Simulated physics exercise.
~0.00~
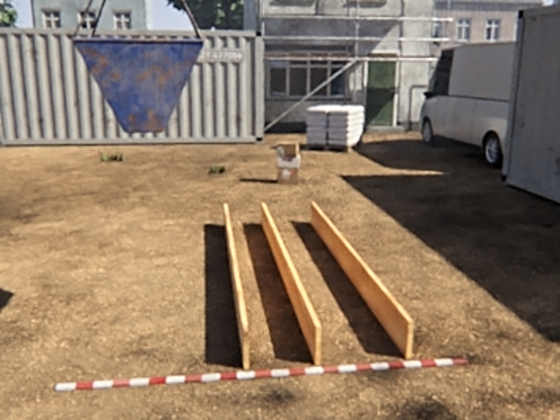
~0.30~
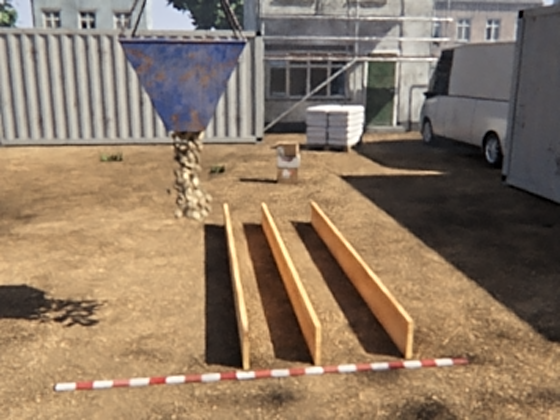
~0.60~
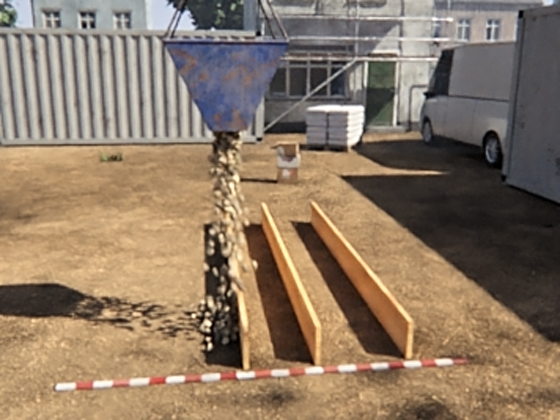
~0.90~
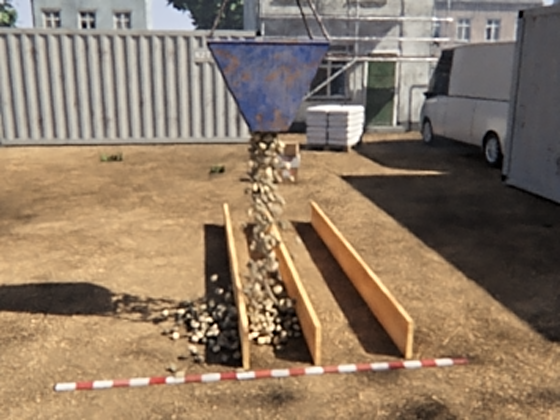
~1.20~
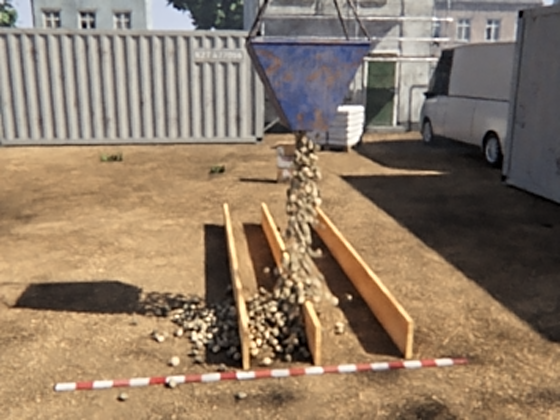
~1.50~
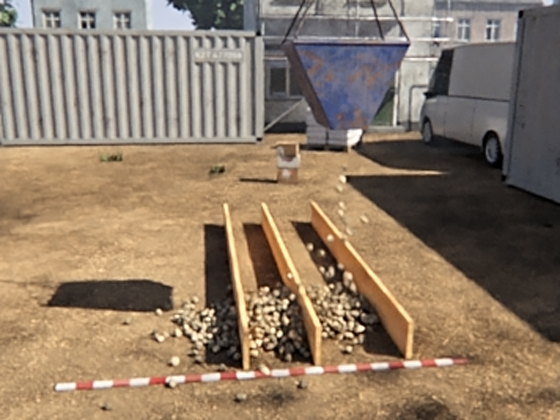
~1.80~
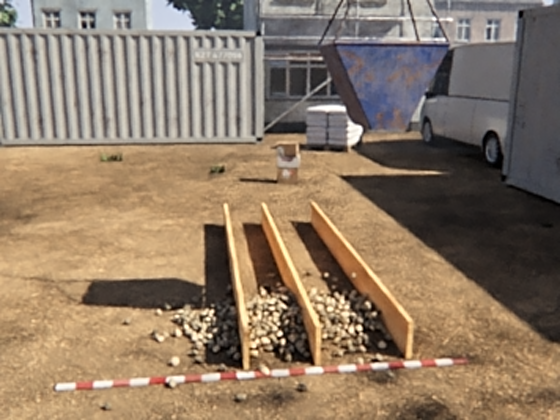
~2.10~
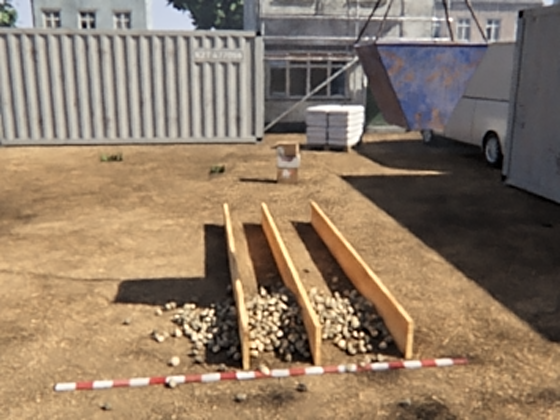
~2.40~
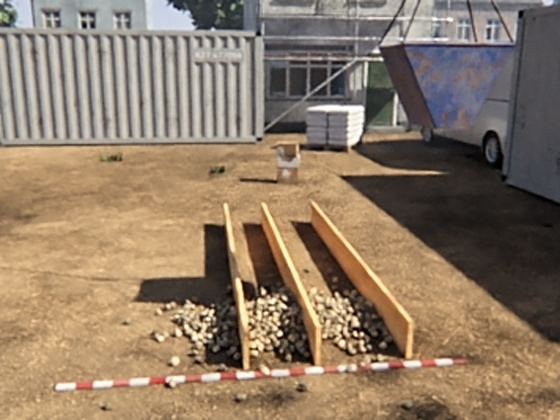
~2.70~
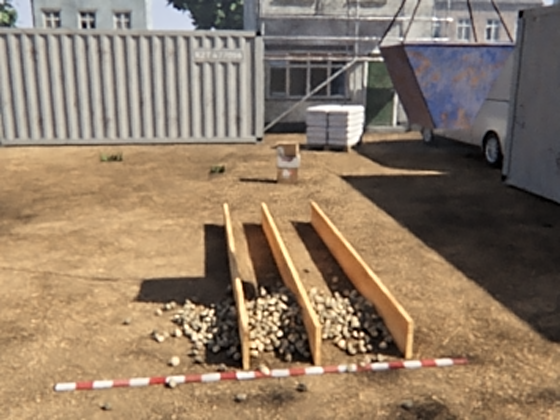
At first, a blue crane skip hangs over a dirt yard at the left, beyond three upright wooden boards and a red and white staff lying on the ground. It moves steadily right and begins pouring pale stones, which land to the left of the boards. The stream then crosses into the left bay, where a heap builds up, and next reaches the right bay. The last stones fall there, and the empty skip continues right before stopping near the van. The stones lie still, most in the left bay, fewer in the right, and the fewest outside on the left.
